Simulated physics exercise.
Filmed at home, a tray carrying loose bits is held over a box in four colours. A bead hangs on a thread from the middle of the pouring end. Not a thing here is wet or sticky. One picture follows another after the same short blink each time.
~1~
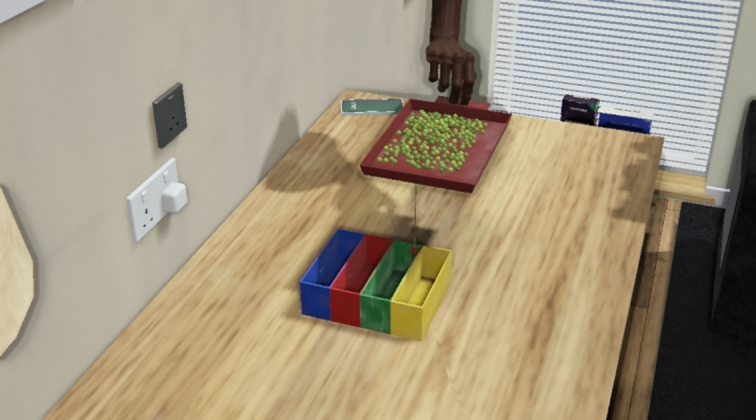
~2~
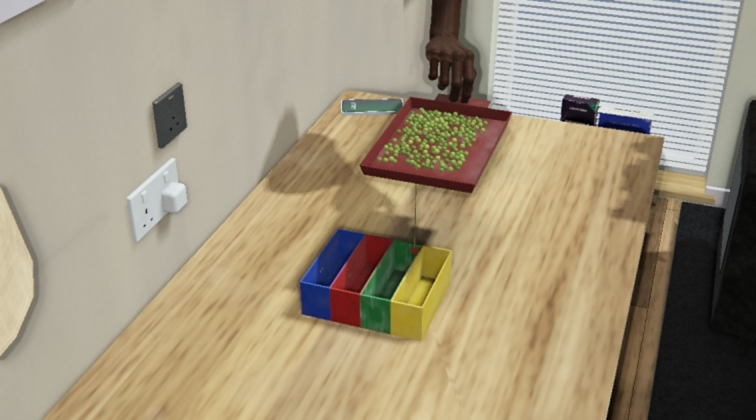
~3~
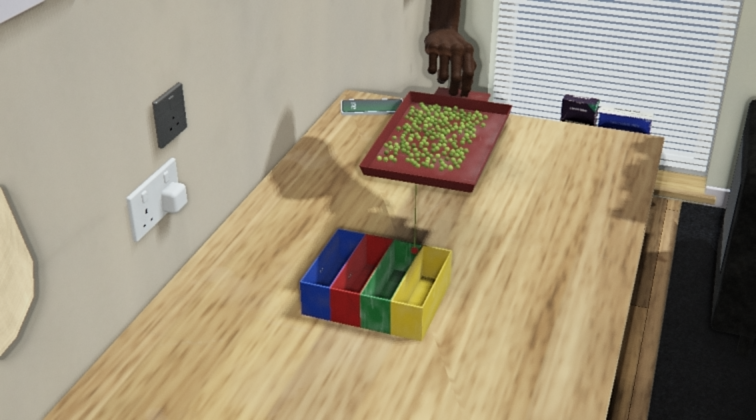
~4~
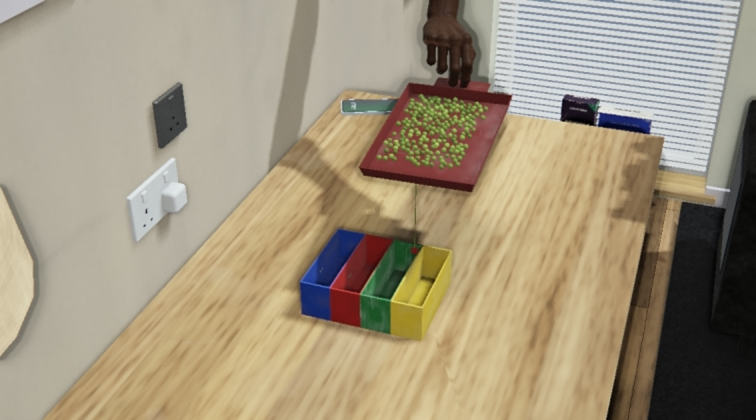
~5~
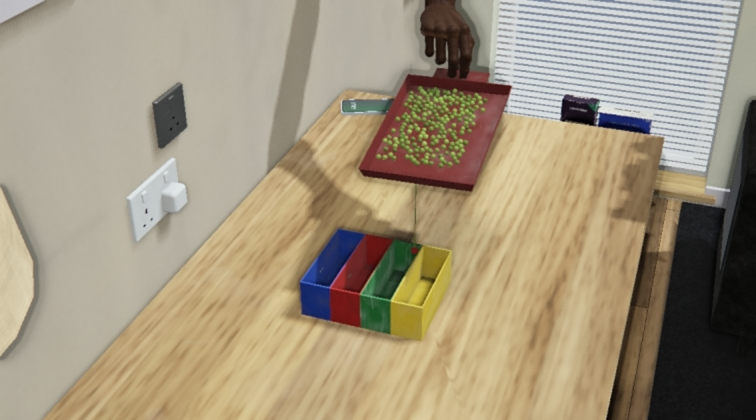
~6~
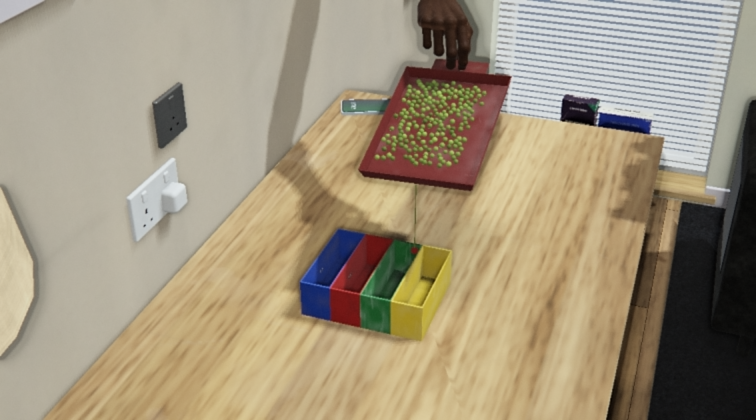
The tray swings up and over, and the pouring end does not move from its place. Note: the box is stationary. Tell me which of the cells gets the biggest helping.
The biggest helping lands in the red cell.
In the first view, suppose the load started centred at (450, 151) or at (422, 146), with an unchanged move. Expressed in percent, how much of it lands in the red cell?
Estimate: 30 % first, 50 % second.
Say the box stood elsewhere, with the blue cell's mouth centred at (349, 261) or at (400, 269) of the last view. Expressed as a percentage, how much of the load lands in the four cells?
Roughly 100 per cent the first time and 40 per cent the second.
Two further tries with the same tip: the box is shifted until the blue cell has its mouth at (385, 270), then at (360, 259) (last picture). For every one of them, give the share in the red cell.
You'd get 20 in a hundred first and 30 in a hundred after that.
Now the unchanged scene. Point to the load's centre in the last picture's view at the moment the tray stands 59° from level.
The middle of the load sits near (394, 173).
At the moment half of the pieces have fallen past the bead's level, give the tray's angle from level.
That happens at close to 105 degrees.
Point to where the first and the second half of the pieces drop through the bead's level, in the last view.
Points: About (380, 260), then about (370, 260).
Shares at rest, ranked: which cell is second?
That green cell.
Shortly afterwards, tray tipped steeply; the bulk on the tray; only a few in the red cell; only a few in the green cell; only a few in the blue cell; a little falling or outside the box.
Next, tray tipped right over; near two thirds on the tray; a little in the red cell; a little in the green cell; only a few in the yellow cell; only a few in the blue cell; near a quarter falling or outside the box.
Some moments later, tray tipped past a quarter turn; near half in the red cell; near a third in the green cell; a little in the yellow cell; a little in the blue cell; only a few falling or outside the box.
In the end, tray tipped past a quarter turn; near half in the red cell; near a third in the green cell; a little in the yellow cell; a little in the blue cell; only a few outside the box.
